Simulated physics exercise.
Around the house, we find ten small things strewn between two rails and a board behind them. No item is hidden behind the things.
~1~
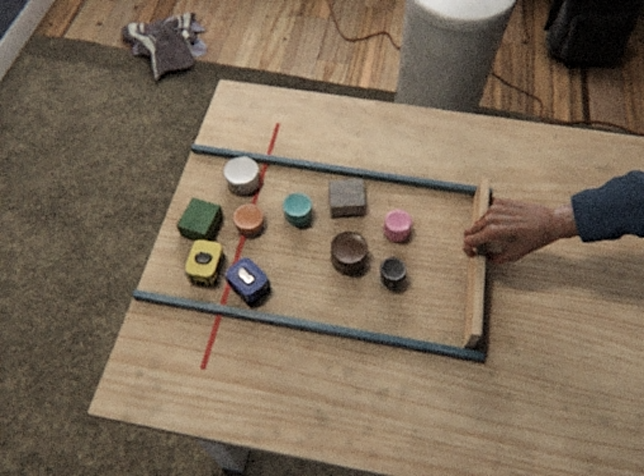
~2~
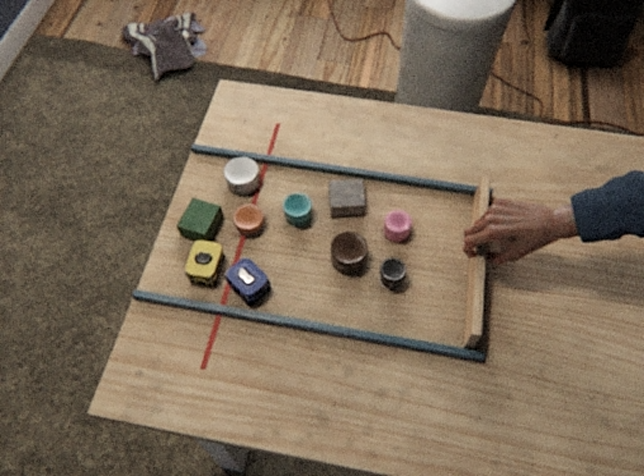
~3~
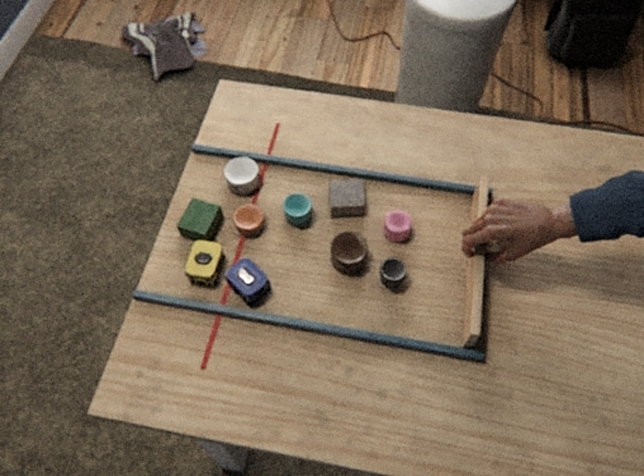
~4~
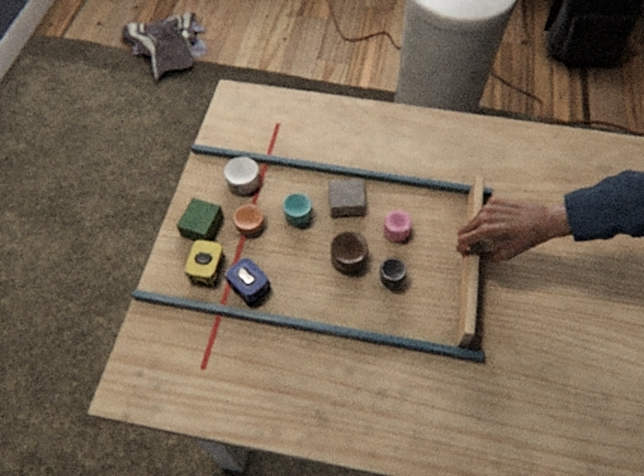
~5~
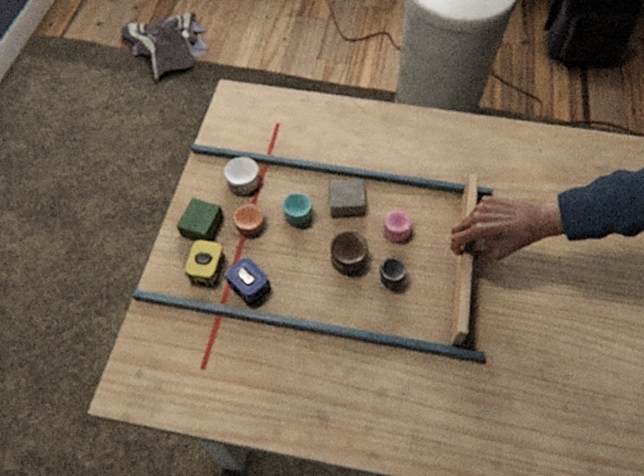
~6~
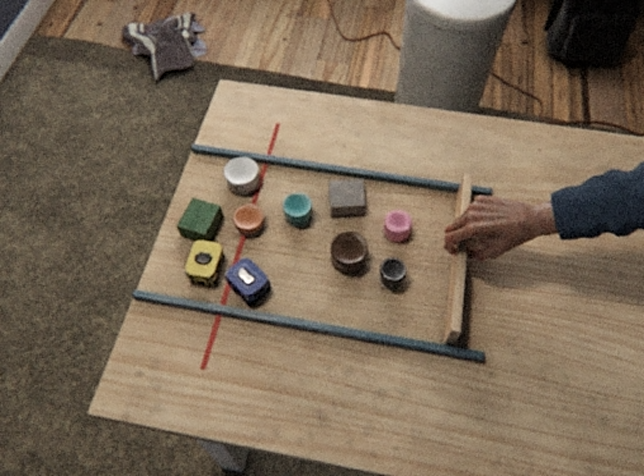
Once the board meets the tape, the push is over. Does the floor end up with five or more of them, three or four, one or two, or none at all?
Most likely none of them will slide off.
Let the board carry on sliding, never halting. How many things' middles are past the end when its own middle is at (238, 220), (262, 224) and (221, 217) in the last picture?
The numbers past the end are 1, 0 and 1.
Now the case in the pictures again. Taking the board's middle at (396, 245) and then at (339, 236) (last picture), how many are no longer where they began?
I get 2 at the one place and 4 at the other.
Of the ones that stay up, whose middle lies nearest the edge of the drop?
That's the green block.
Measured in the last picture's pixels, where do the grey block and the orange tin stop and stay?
In the last view, the middles sit near (243, 178) and near (197, 219).
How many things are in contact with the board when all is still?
It's 5 of them.
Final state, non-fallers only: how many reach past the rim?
I count 1 overhanging.
Early on, none off yet; green block at rest near (200, 221); yellow case at rest near (206, 263); white tub at rest near (242, 177).
Finally, the number that fall off is zero.
